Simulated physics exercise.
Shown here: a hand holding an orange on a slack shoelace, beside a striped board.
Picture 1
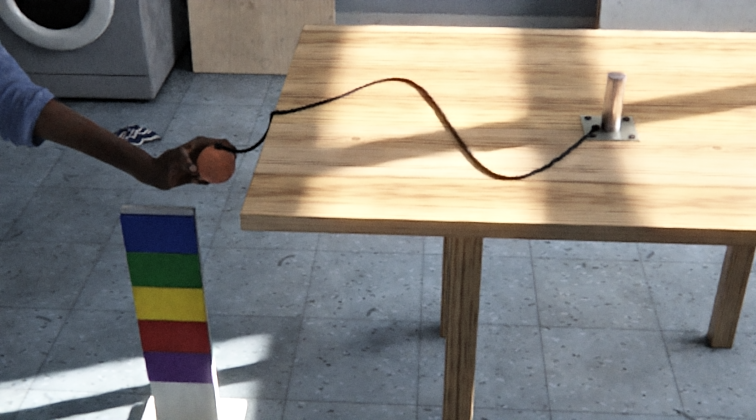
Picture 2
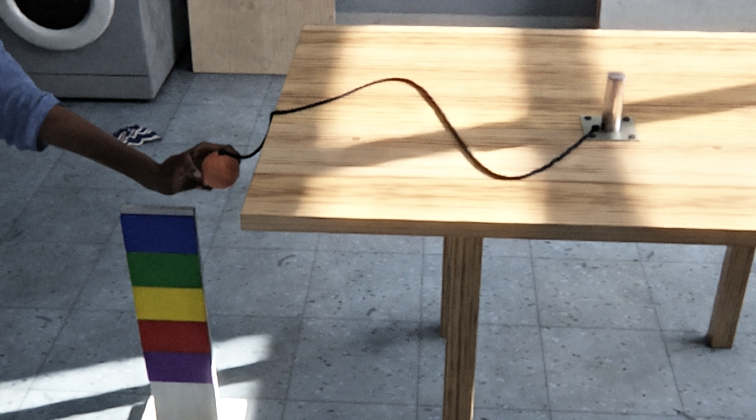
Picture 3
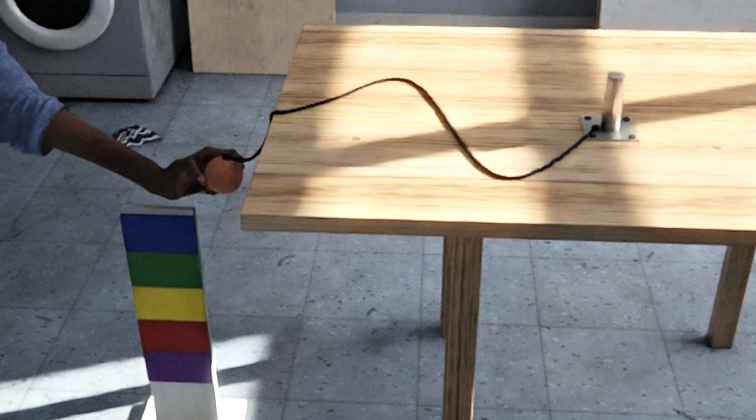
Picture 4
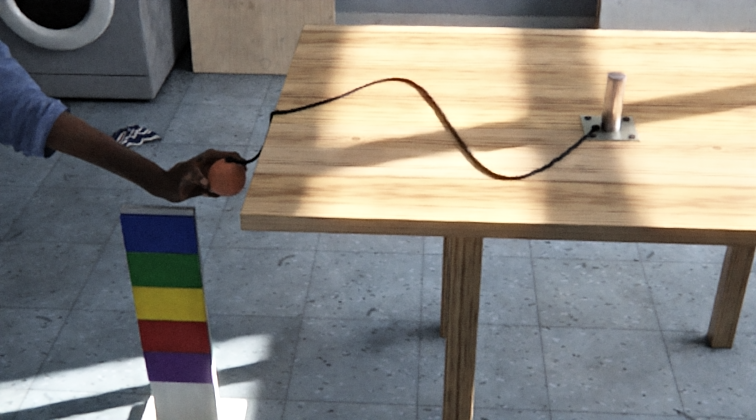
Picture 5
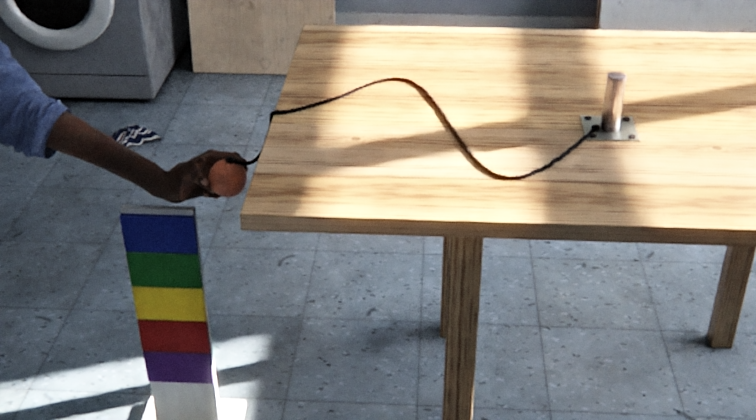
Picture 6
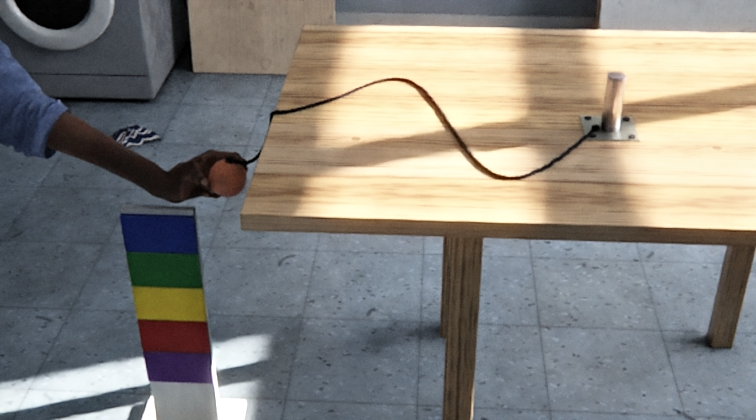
A hand held an orange ball on a slack dark cord beside a table, above a board with colored stripes, and shifted it slightly right and down before keeping it nearly still.
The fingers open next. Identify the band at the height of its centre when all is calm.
Its centre is at purple.
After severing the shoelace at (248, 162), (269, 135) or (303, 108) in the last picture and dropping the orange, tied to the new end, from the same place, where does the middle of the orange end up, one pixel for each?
Try by try: (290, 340), (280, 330) and (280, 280).
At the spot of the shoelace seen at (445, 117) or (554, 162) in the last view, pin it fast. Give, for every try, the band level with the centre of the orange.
Note: Try 1 green; try 2 red.
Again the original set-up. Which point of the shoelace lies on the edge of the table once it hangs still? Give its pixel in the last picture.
The spot located at (432, 98) in the last picture.
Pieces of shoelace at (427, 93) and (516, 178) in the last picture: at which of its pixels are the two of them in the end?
One finishes at (266, 150) and the other at (459, 130).
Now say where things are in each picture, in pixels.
Orange (216, 165); blue (159, 235); green (164, 271); yellow (169, 305); red (174, 338); purple (178, 368), in the first frame.
Orange (221, 170); shoelace through (570, 150) (484, 167) (445, 116) (390, 79) (308, 107), in the second frame.
Orange (225, 175), in the third frame.
Orange (227, 178); shoelace through (570, 150) (484, 167) (445, 116) (390, 79) (308, 107), in the fourth frame.
Orange (228, 178), in the fifth frame.
Orange (228, 178); shoelace through (570, 150) (484, 167) (445, 116) (390, 79) (308, 107), in the sixth frame.
Soon after, orange near (279, 340); level with red.
After that, orange near (293, 390); level with purple.
In the end, orange near (289, 388); level with purple. At purple.
